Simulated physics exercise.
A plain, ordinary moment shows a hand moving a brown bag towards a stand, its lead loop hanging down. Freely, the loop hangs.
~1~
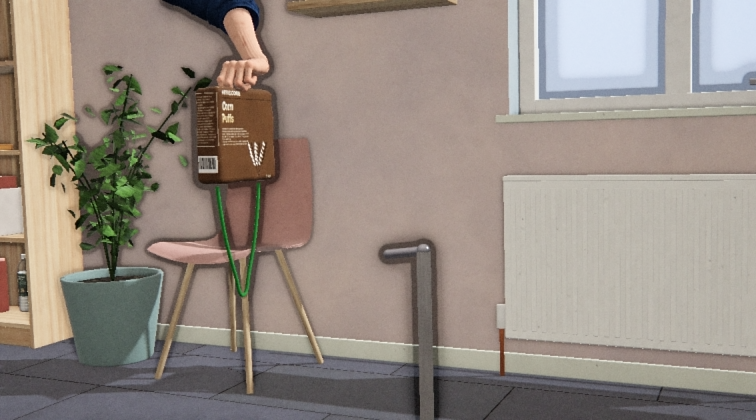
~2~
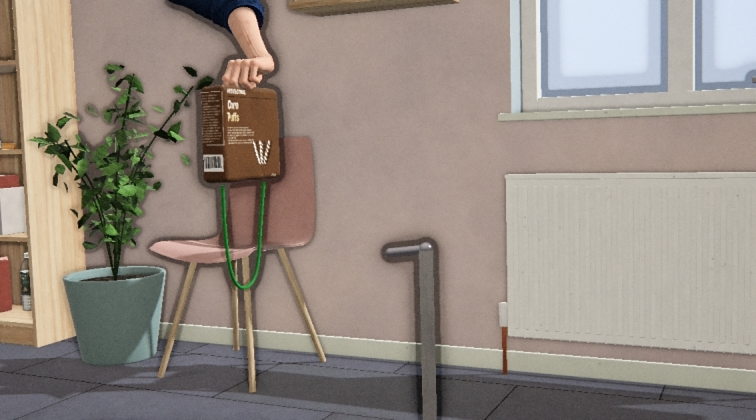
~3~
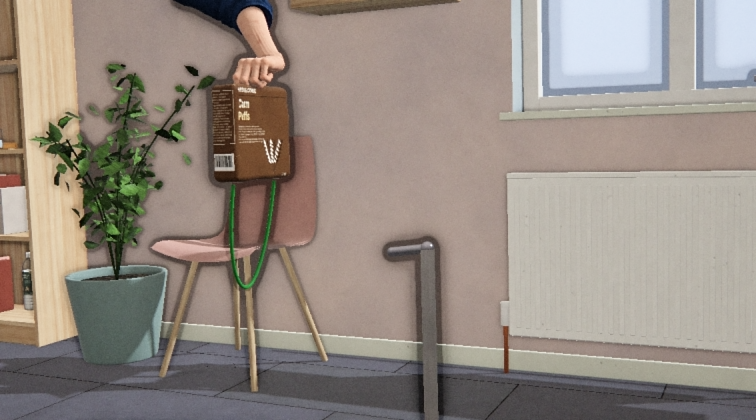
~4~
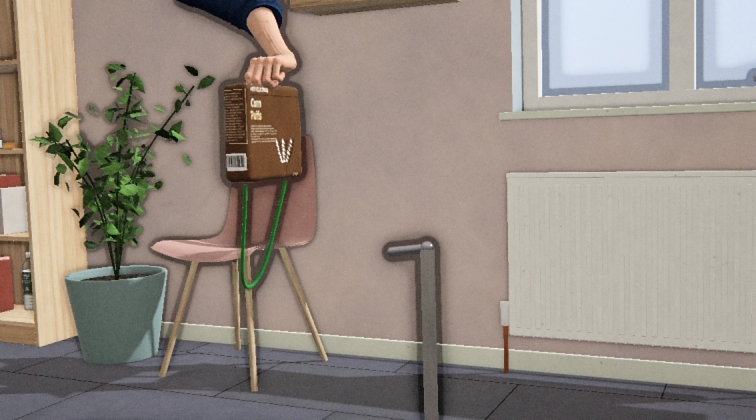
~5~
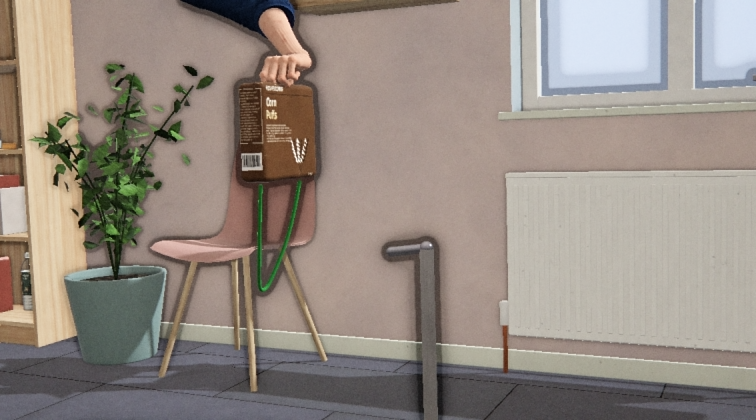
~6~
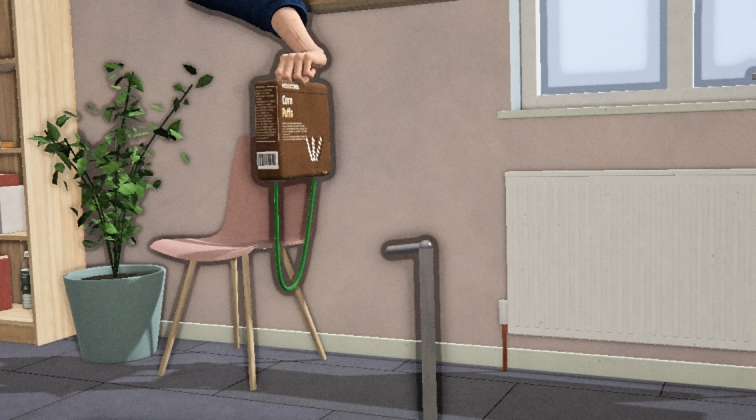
A hand held a brown bag by its top and moved it slowly to the right, past a pink chair and towards a metal stand, while the green loop hanging beneath it swayed a little.
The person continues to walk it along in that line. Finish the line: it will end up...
It will end up snagged.
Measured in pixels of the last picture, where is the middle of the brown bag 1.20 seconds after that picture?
Near pixel (469, 125).
Then, 0.60 s after the last picture, bag nearing the post near (378, 128).
Then, 1.20 s after the last picture, bag past the post near (469, 125).
At rest, bag past the post near (513, 123); loop tight round the post, hand stopped. The brown bag gets caught.
